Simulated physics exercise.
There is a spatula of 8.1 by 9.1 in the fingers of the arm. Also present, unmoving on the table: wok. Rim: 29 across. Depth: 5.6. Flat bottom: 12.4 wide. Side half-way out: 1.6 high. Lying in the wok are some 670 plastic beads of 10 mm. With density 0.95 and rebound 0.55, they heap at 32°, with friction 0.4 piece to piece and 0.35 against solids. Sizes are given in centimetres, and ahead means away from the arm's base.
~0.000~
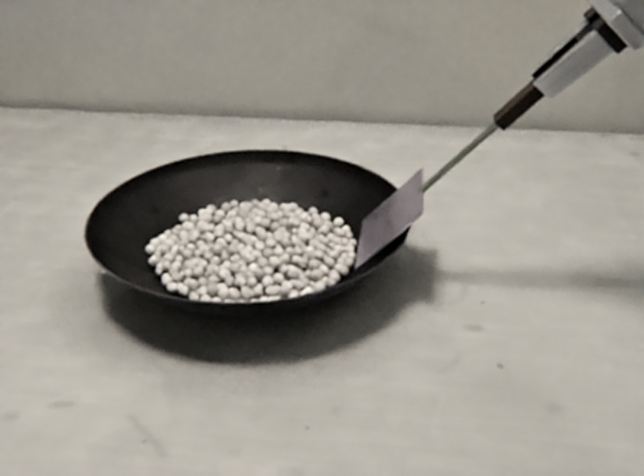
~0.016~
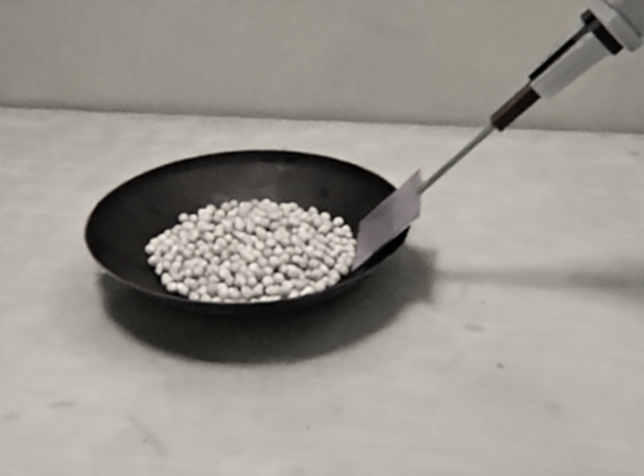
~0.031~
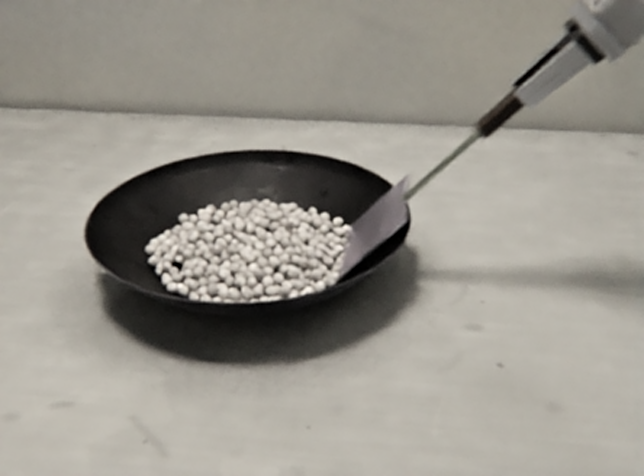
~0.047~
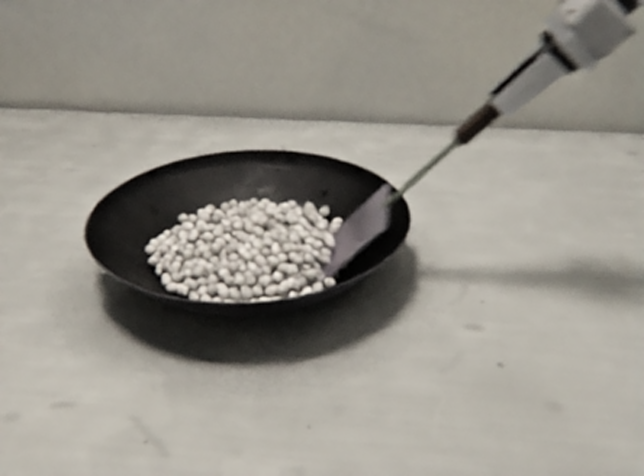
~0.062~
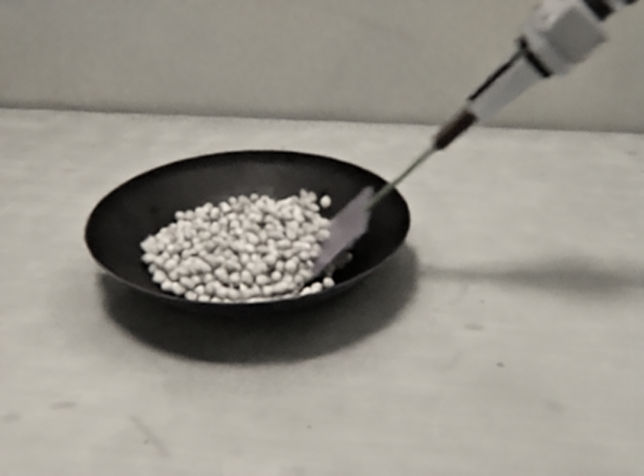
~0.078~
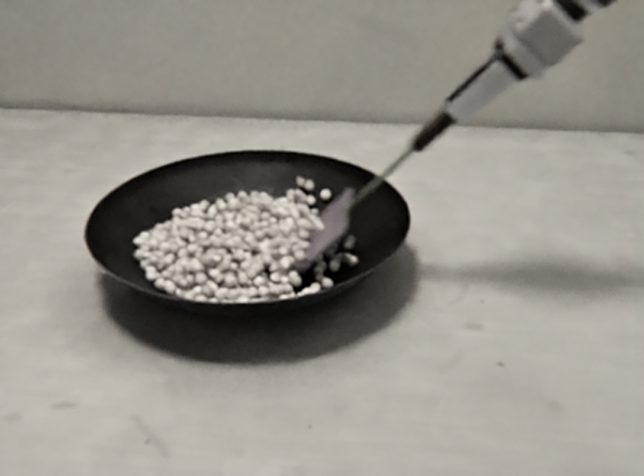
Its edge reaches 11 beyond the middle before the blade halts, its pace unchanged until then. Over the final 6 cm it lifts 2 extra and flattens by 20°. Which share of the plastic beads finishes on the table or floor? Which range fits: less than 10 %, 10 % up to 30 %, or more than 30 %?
The range that fits is more than 30 %.
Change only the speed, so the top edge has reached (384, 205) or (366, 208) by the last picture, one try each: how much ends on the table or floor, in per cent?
Around 20 per cent, then around 35 per cent.
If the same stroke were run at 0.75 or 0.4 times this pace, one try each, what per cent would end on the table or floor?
Some 35 per cent, then some 15 per cent, on the table or floor.
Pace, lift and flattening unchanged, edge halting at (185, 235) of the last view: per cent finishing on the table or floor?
10 %, roughly.
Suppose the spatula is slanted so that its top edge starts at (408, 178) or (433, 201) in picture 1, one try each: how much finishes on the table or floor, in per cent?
About 45 and 40 per cent.
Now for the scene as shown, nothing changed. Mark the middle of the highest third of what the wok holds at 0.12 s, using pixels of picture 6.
Around (228, 232).
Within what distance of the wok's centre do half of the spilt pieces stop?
The answer is around 38 cm.
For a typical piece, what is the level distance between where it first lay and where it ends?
Around 7 cm, measured level.
After 0.12 s, sloping 48°, highest piece 6 above the table; 672 in the wok.
After 0.16 s, sloping 43°, highest piece 7 above the table; 671 in the wok, 1 on the blade or in flight.
After 0.39 s, sloping 28°, highest piece 15 above the table; 399 in the wok, 89 on the table or floor, 184 on the blade or in flight.
After 1.44 s, sloping 28°, highest piece 6 above the table; 398 in the wok, 274 on the table or floor.
In the end, 398 in the wok, 274 on the table or floor. That is 41 % on the table or floor.
